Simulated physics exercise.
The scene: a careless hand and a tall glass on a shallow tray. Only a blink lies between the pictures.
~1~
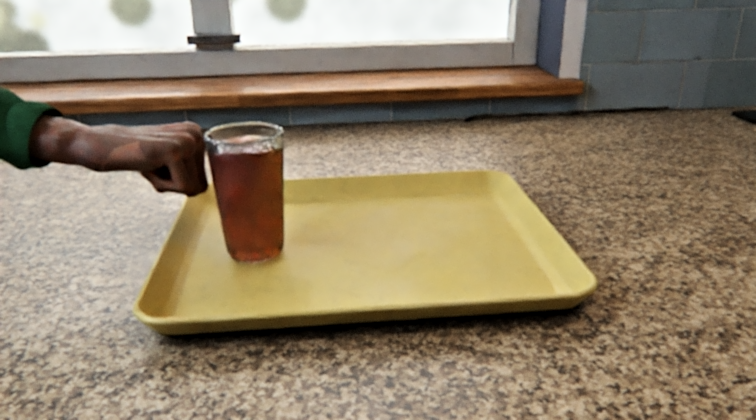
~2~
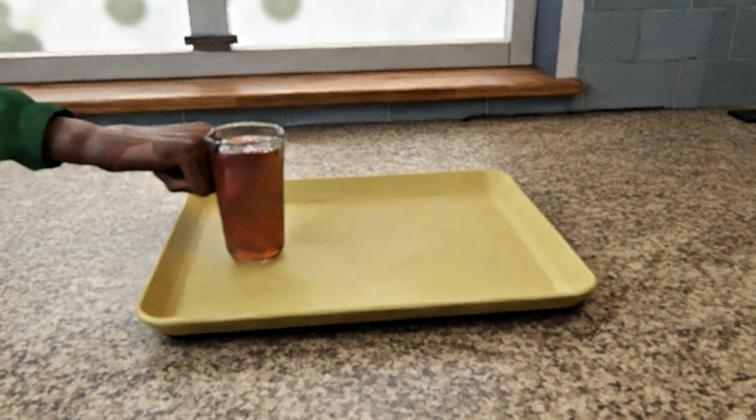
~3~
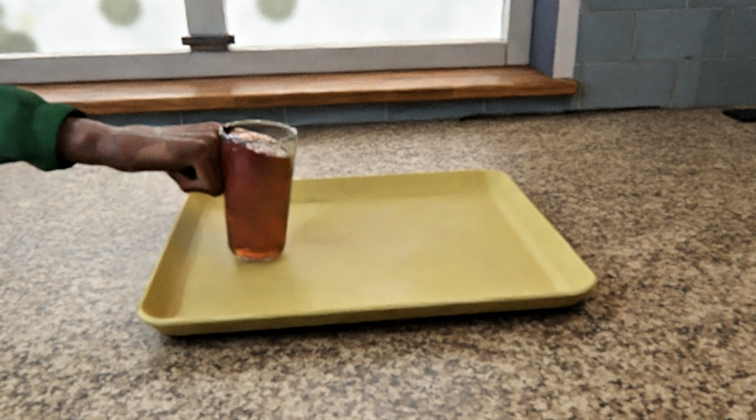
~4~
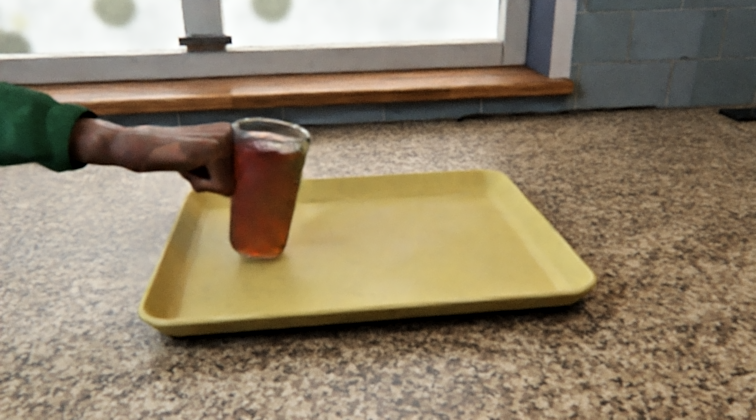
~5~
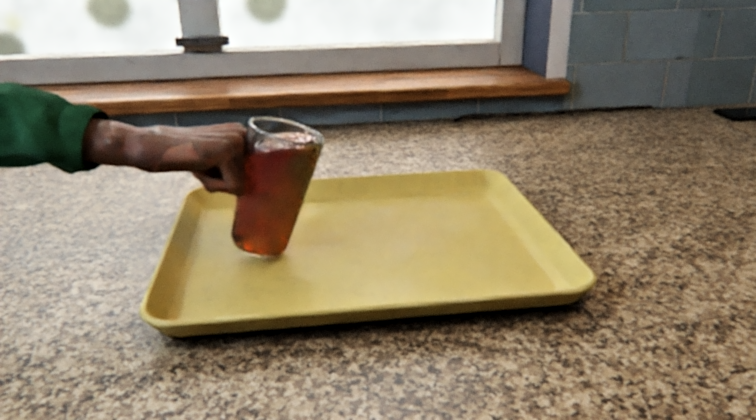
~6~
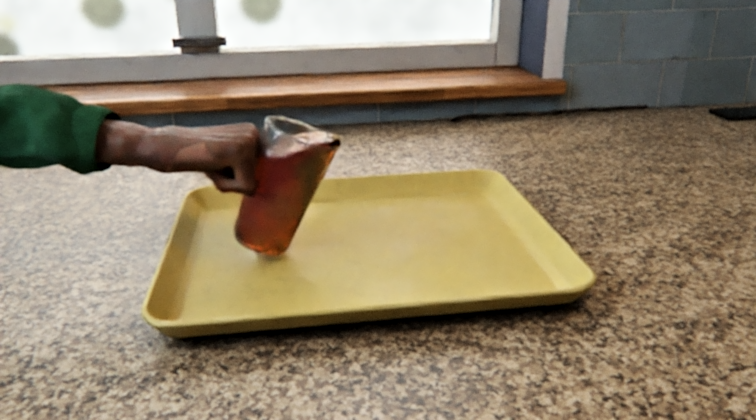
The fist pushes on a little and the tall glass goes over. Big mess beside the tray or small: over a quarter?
In the end a quarter and more lands beyond the tray.
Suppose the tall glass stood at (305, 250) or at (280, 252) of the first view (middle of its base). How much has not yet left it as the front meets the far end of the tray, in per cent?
The first gives 70 %, the second 65 %.
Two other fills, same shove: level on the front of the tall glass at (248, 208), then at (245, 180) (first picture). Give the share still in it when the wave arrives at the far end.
In turn 60 and 70 in a hundred.
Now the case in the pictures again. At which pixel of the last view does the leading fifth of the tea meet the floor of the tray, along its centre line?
Roughly at (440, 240).
A moment on, the tall glass lies on its side and 98 per cent is in the glass, 2 on the tray and 0 above or beyond its rim.
Next, the tall glass lies on its side and 57 per cent is in the glass, 35 on the tray and 8 above or beyond its rim.
Then the tall glass lies on its side and 36 per cent is in the glass, 37 on the tray and 26 above or beyond its rim.
Later the tall glass lies on its side and 20 per cent is in the glass, 44 on the tray and 36 above or beyond its rim.
Finally, 64 per cent is held by tray and glass, 36 is off the tray.
